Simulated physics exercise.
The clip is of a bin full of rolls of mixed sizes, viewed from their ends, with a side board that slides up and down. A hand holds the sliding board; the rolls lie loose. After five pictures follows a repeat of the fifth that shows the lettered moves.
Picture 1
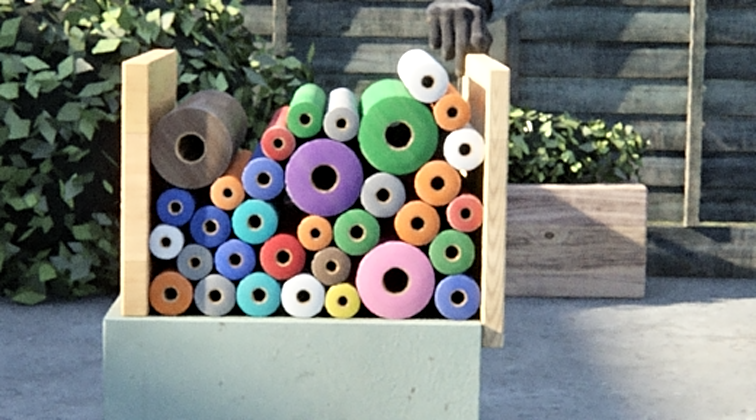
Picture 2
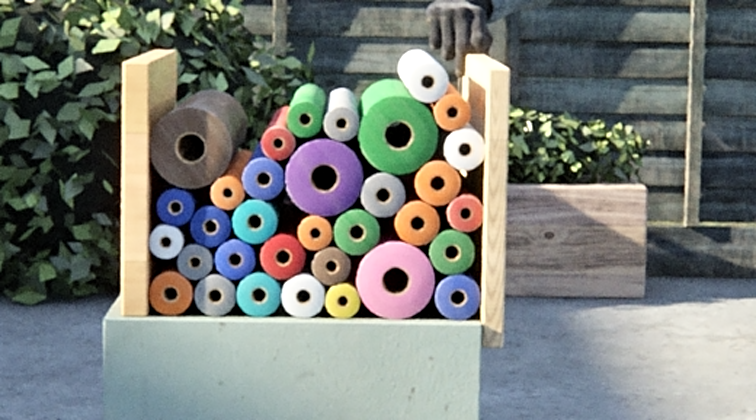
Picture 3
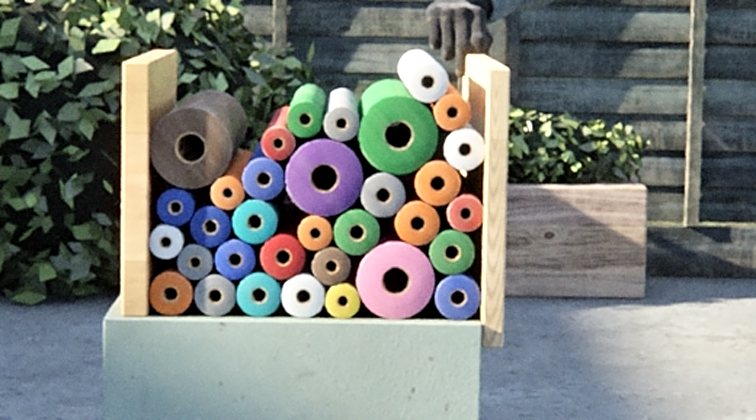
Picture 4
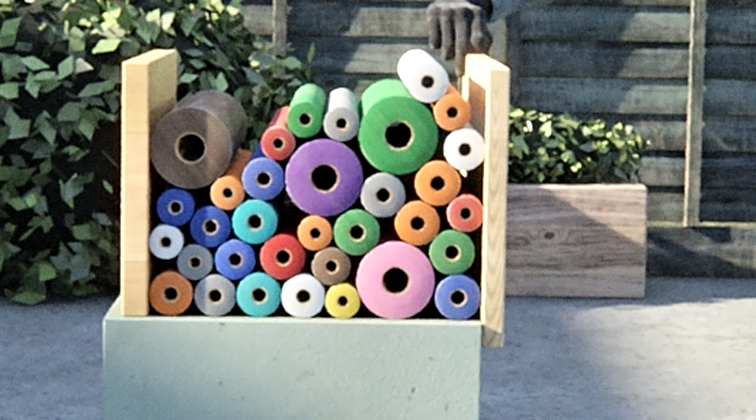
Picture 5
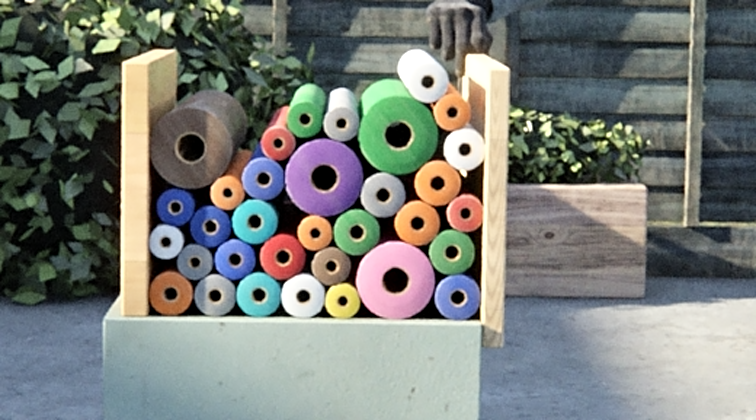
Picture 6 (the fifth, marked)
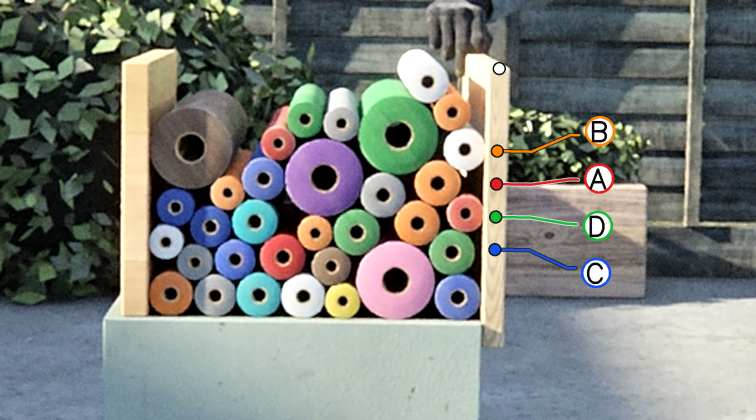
A dark hand resting atop the right side board of a bin of loose, mixed-size coloured rolls, with nothing visibly moving.
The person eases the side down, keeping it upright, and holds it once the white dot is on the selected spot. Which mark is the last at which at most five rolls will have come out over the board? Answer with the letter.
Lower it to D and no more.
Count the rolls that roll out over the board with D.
At D the number is three.
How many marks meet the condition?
Three of them.
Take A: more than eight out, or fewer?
It loses fewer than eight.
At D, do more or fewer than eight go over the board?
Fewer than eight.
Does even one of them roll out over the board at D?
At D: Yes.
On the marked copy, A at (497, 184); B at (498, 151); C at (495, 250); D at (496, 217); the white dot at (500, 69).
Following D. Soon after the start, top of the board (486, 138).
Later, top of the board (484, 215).
In the end, top of the board (484, 216), three out over the board.
As for the rest, A one out over the board; B none out over the board; C six out over the board.
